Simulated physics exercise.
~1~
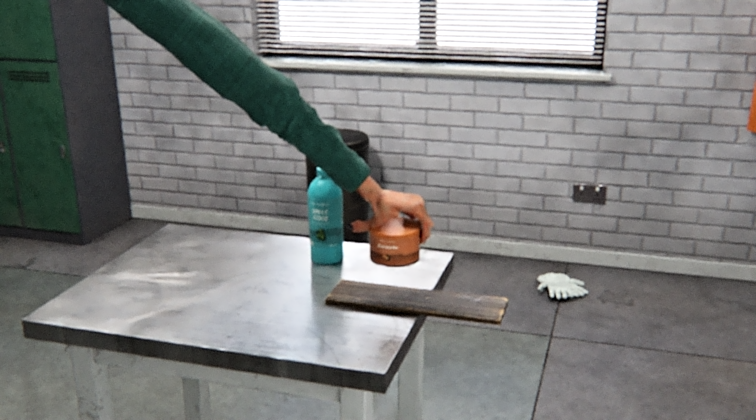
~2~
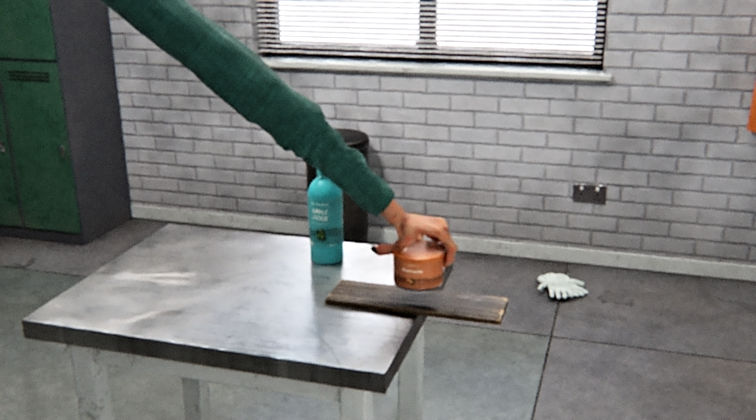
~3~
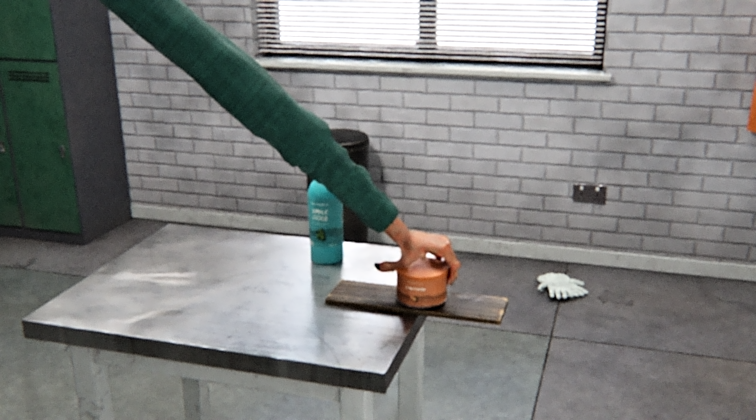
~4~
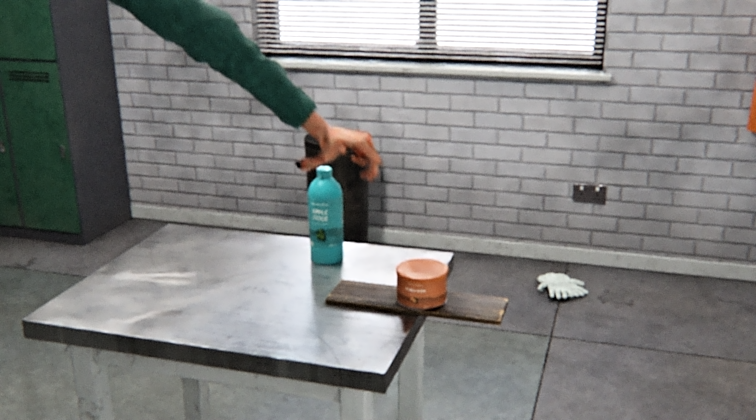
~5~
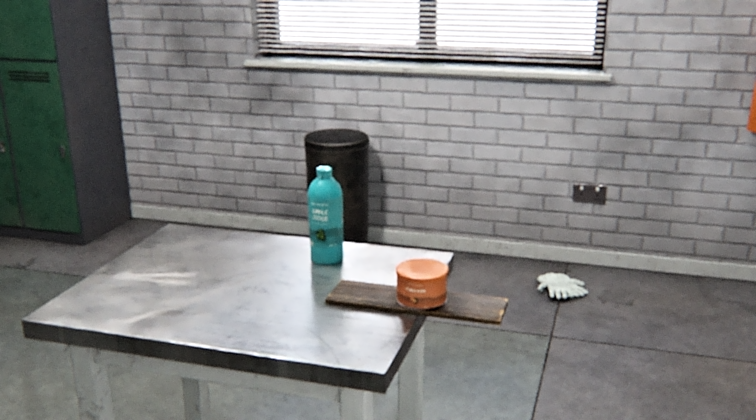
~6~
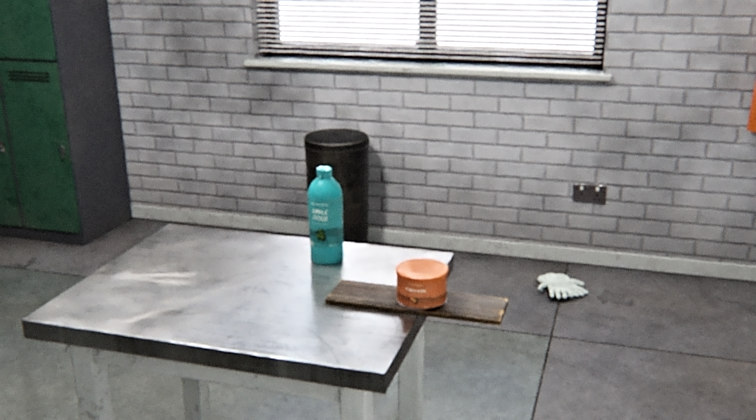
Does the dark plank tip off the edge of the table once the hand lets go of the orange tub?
No, the plank stays on the table with the orange tub resting on top of it.
Green-sleeved arm setting an orange tub on a dark plank overhanging a table corner, then withdrawing as the plank stays put.
